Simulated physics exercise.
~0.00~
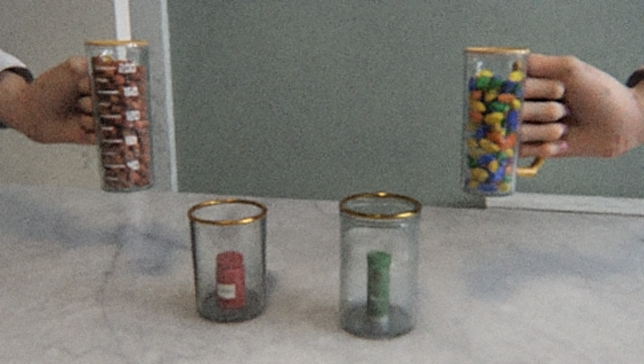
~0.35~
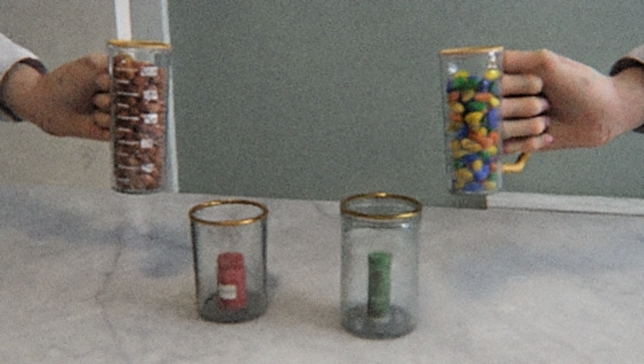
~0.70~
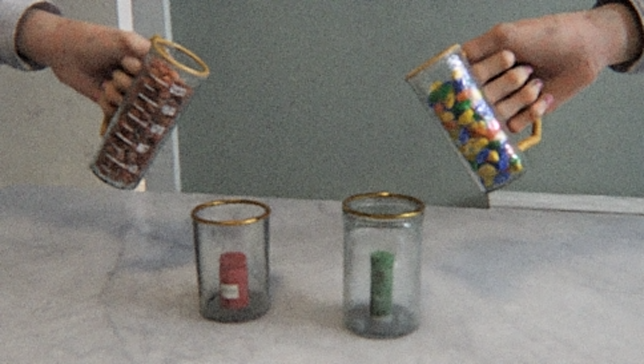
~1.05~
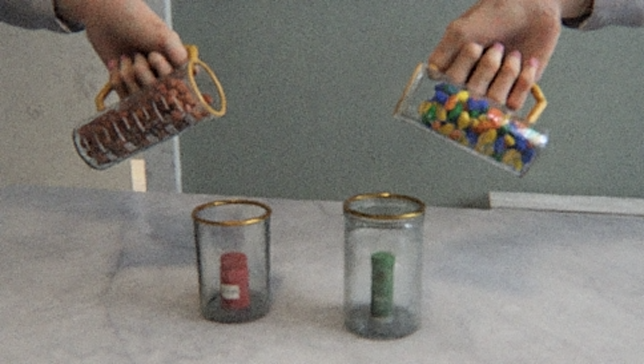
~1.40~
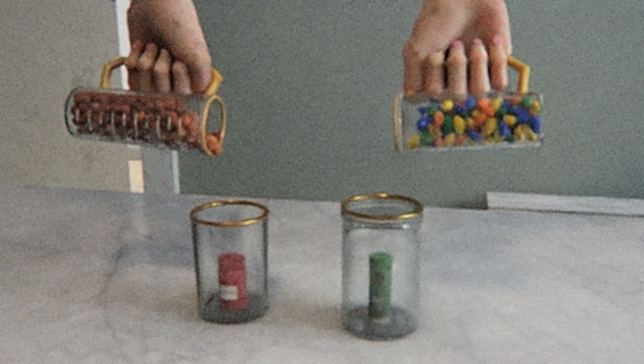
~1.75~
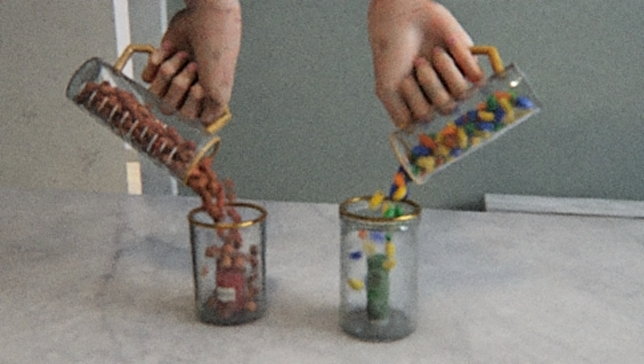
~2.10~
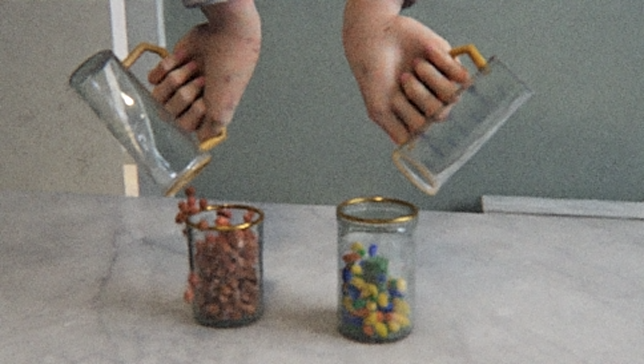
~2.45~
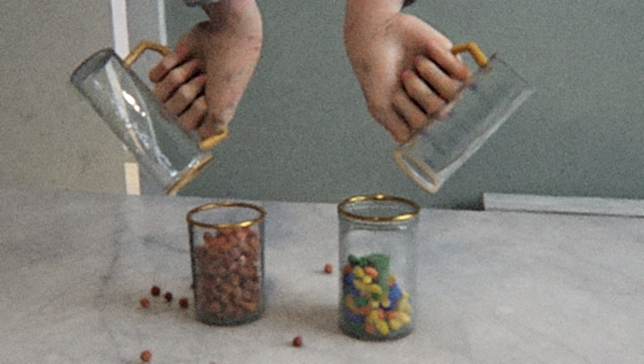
Two hands tipping mugs of brown and multicoloured pieces into glasses, burying the red object left while the green one stays showing.
